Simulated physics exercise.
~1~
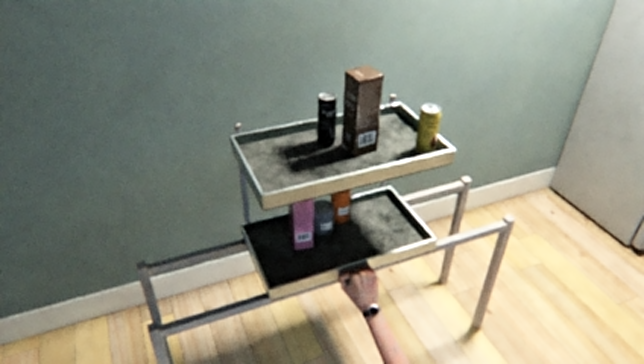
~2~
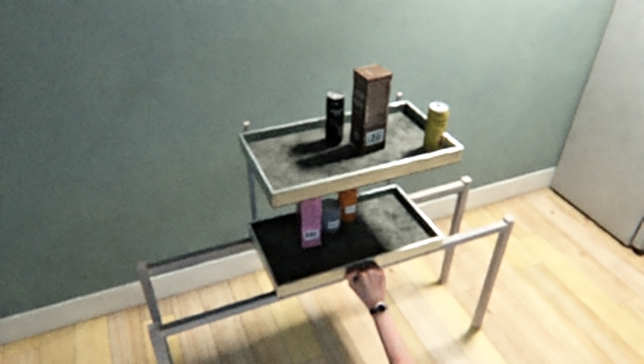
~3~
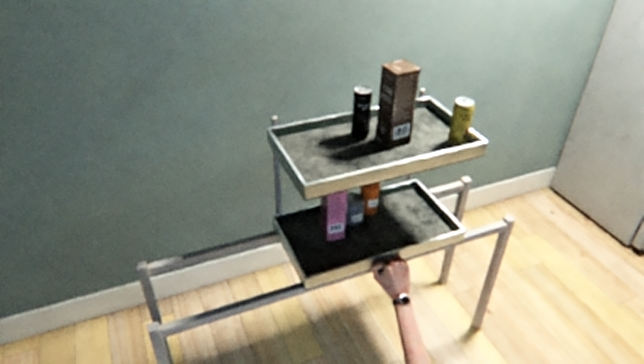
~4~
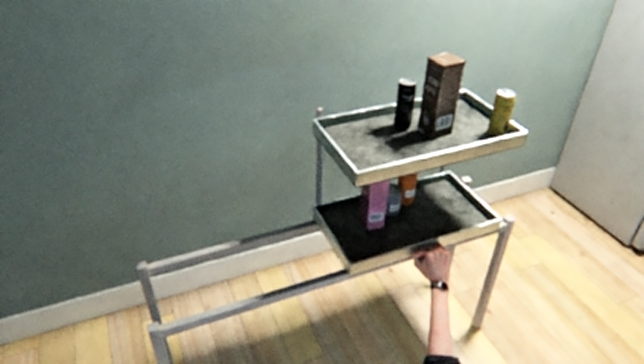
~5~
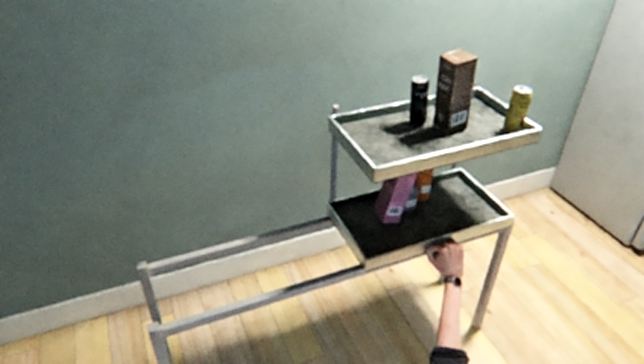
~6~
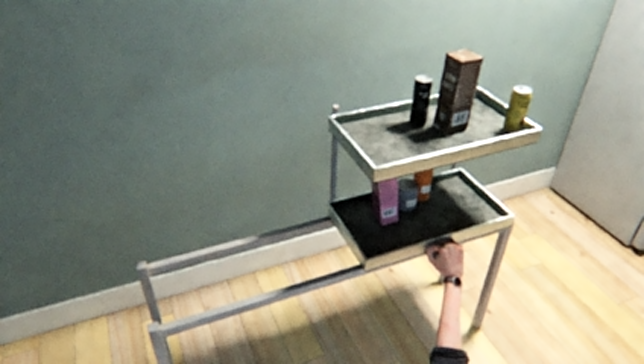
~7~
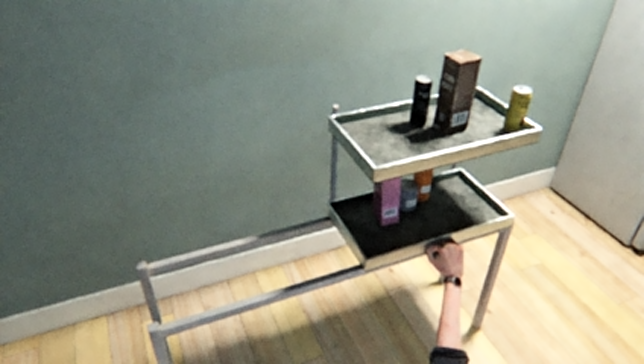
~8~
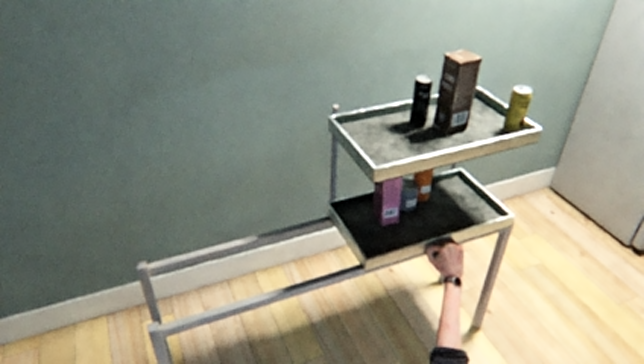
To begin with, a hand grips the front edge of a two-level sliding shelf on a metal frame, with a brown carton, black can and yellow can on top and a pink carton, grey jar and orange jar below. The hand pushes the shelf to the right, slowly at first and then faster, and everything rides along upright. At the right end of the frame the shelf stops abruptly, and the pink carton tilts to the right. It rocks back and settles upright. The shelf stays put, with all six items still standing.
